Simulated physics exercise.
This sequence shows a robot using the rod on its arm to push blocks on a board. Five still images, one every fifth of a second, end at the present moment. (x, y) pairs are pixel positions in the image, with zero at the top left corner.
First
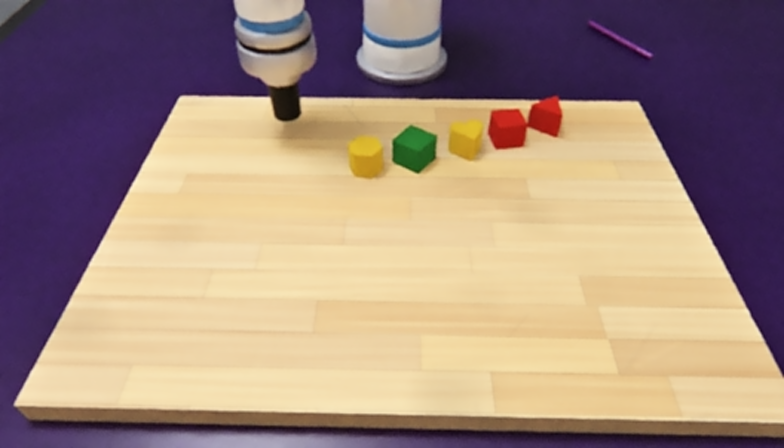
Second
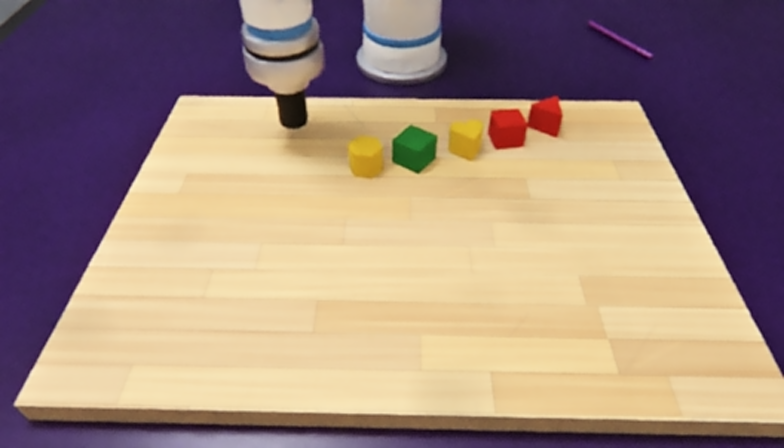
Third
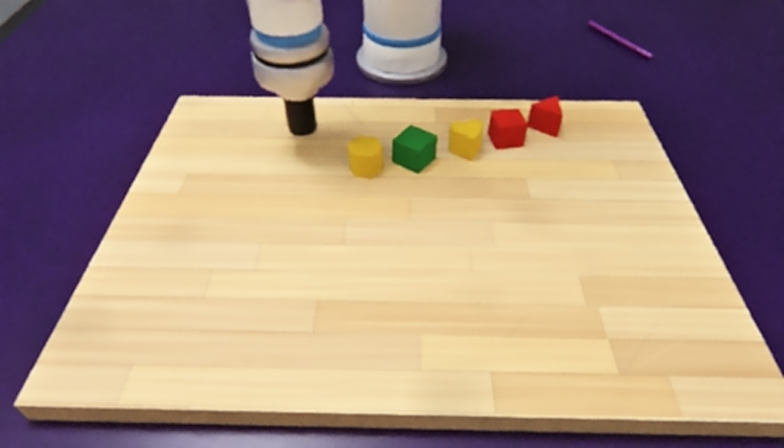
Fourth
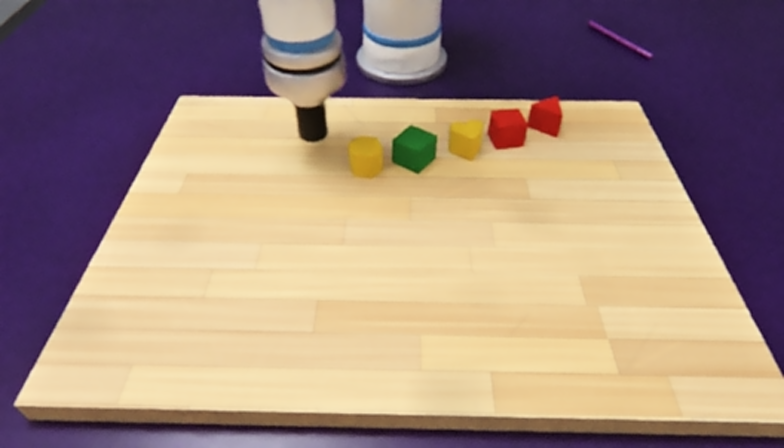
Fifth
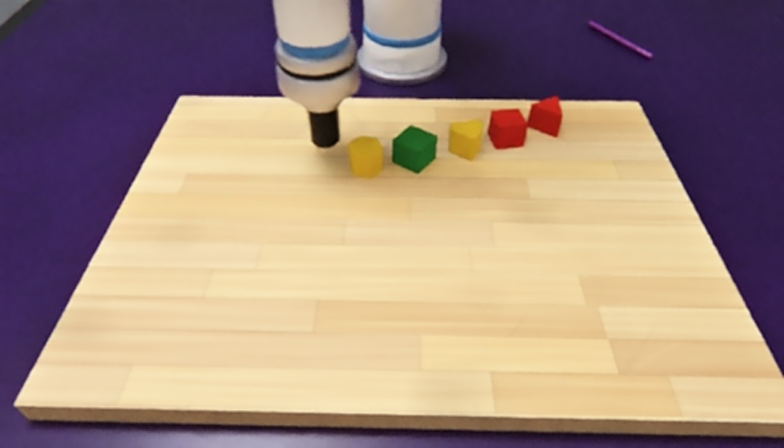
On a wooden board, a robot arm's black rod moves slightly right toward five still blocks.
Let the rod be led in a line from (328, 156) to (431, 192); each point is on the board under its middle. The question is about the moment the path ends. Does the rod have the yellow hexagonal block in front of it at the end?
Answer: Yes.
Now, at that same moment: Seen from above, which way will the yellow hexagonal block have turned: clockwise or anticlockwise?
It swings round anticlockwise.
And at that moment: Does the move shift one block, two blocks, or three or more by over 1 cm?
My guess is one.
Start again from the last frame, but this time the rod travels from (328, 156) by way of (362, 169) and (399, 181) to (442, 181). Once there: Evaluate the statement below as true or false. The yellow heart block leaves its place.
That is false.
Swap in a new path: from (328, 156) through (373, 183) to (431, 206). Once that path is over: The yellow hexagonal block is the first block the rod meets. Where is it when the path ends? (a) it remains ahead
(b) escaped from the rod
b (escaped from the rod)
The first path, step by step. One third of the way, rod at (360, 151); yellow hexagonal block at (389, 151), turned 15° anticlockwise.
Two thirds of the way, rod at (395, 163); yellow hexagonal block at (426, 164), turned 25° anticlockwise.
At the end, rod at (432, 175); yellow hexagonal block at (464, 176), turned 30° anticlockwise; green square not moved.
